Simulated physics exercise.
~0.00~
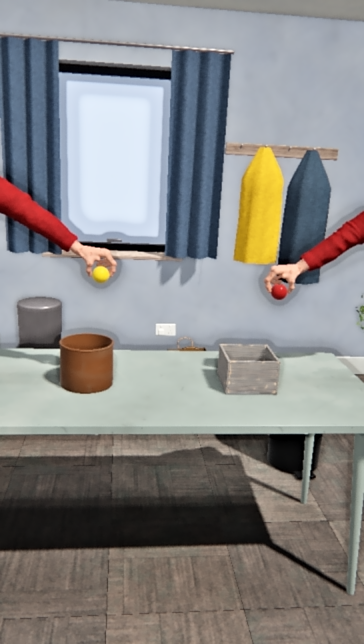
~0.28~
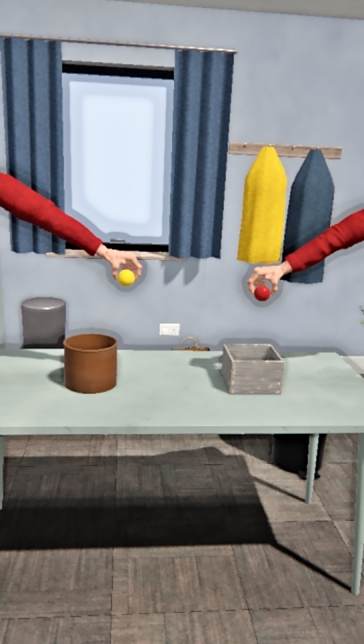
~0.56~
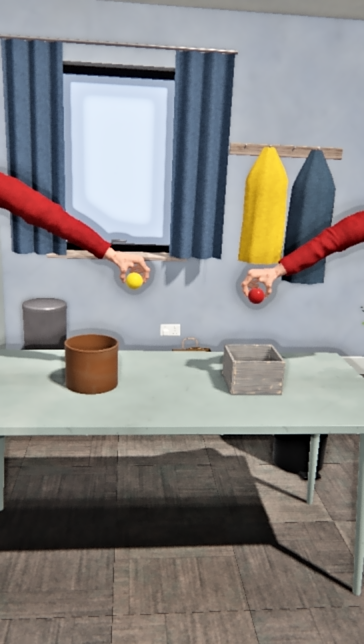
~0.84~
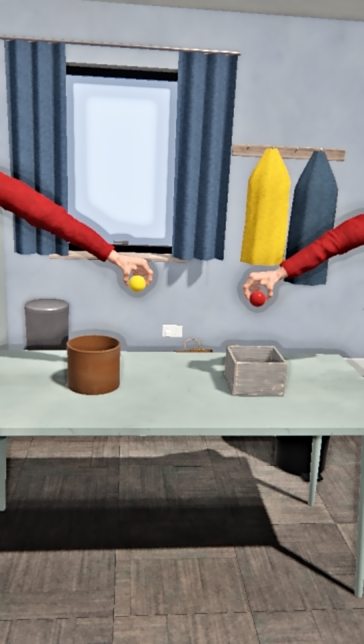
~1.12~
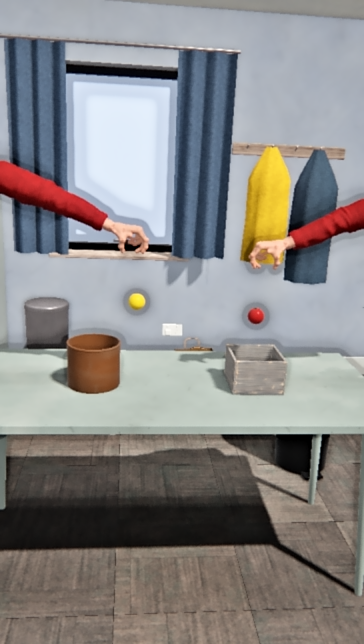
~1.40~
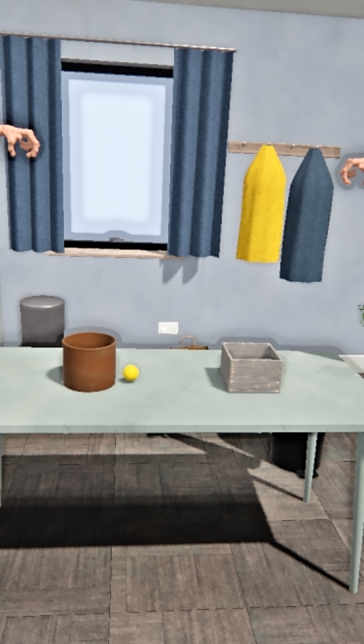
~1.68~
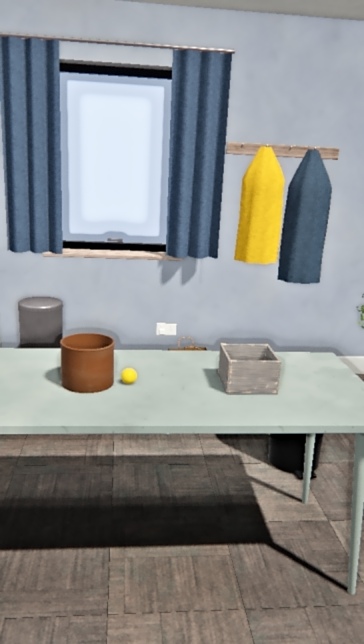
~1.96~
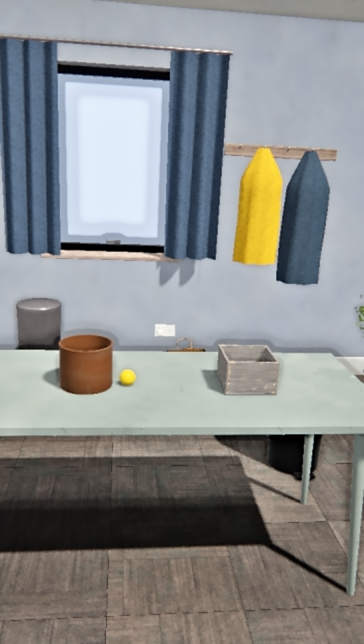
A yellow ball and a red ball, held by two red-sleeved arms, move inward above a table and are let go. The yellow one comes to rest on the tabletop beside the brown pot, while the red one drops into the gray crate, out of sight, as the hands withdraw.
